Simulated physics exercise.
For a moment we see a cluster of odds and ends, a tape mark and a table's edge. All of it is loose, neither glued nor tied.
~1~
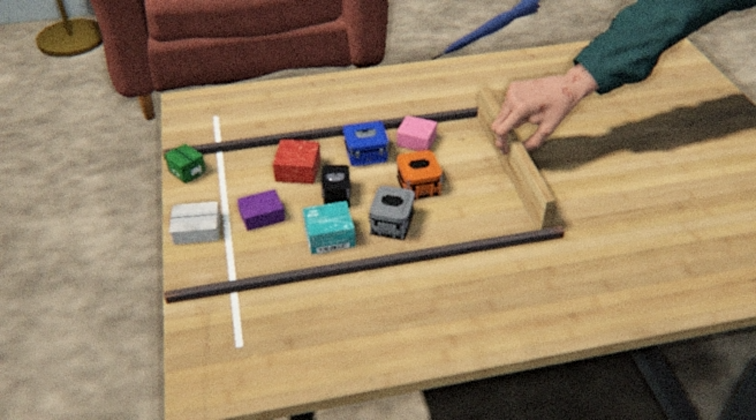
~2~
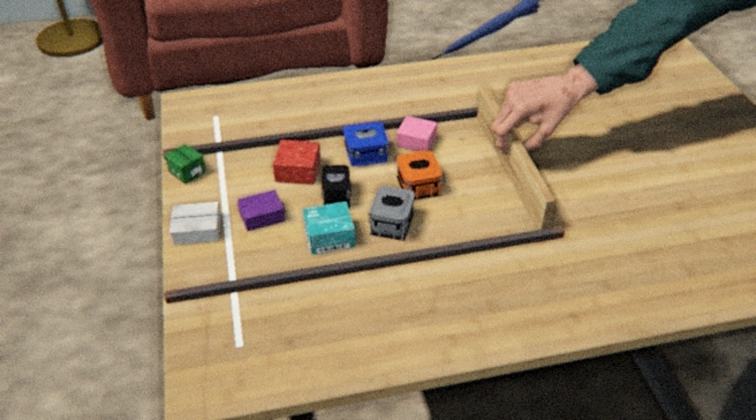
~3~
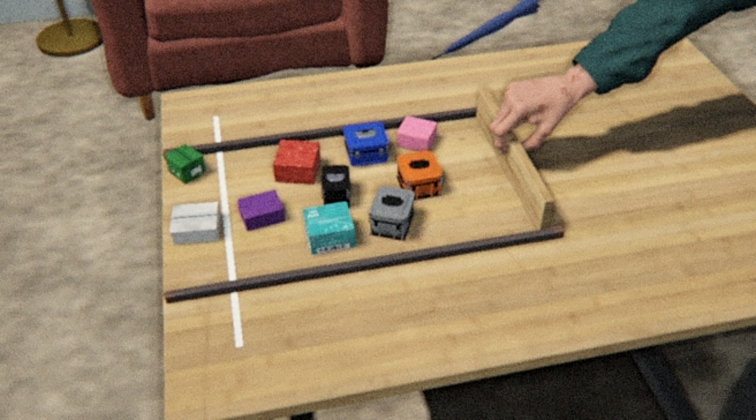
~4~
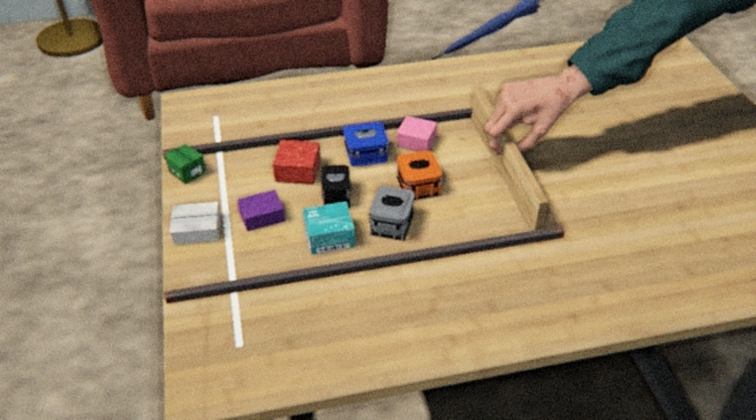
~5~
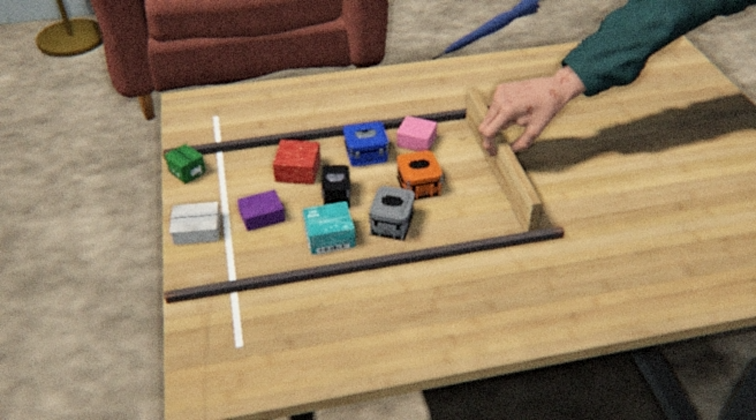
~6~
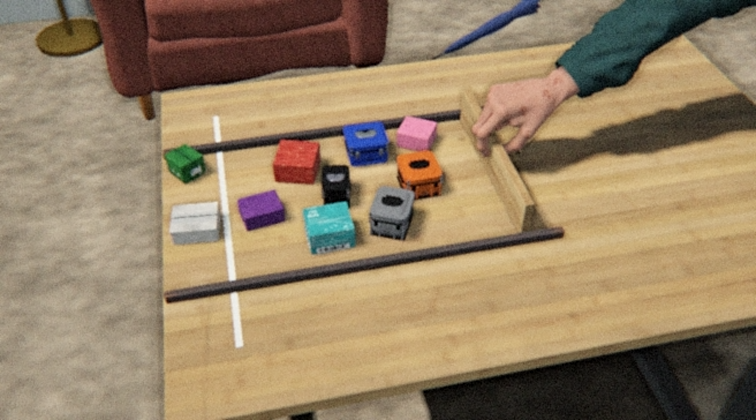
A wooden board, gripped from above by a hand in a dark green sleeve, rests at first on the right between two dark rails on a table. The hand then slides it slightly left toward a cluster of colourful boxes and cases, which stay still, with a gap remaining between them and the board.
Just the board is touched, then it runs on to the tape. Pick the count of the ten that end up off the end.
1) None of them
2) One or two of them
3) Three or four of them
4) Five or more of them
(3) Three or four of them.
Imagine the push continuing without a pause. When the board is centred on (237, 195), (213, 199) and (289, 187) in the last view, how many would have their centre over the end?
The counts would come out as 4, 7 and 1.
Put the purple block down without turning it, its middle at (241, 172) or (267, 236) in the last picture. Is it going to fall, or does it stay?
Well, the purple block is gone in the first case and is gone in the second.
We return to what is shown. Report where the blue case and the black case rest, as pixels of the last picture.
Going in order, first (165, 176) and next (171, 213).
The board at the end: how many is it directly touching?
Number in contact with it: 3.
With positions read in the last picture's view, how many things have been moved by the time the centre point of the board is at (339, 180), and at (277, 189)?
Counting first: 8, next 10.
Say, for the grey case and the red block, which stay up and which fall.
In the end the grey case stays where it is, the red block ends up below.
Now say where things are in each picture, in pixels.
In the first frame, green box (185, 163); white box (196, 223); purple block (261, 210); board (512, 155); tape (226, 213).
In the second frame, white box (196, 223); orange case (419, 175).
In the third frame, purple block (261, 210); blue case (366, 144).
In the fourth frame, green box (185, 164); turquoise box (329, 228).
In the fifth frame, white box (196, 223); pink block (417, 134).
In the sixth frame, green box (185, 164); white box (196, 223); purple block (261, 210); board (494, 157); tape (226, 213).
A little later, none off yet; green box at rest near (185, 164); white box at rest near (196, 223); purple block at rest near (261, 210).
When it is over, the number that fall off is three or four; down, red block, purple block, white box and green box.
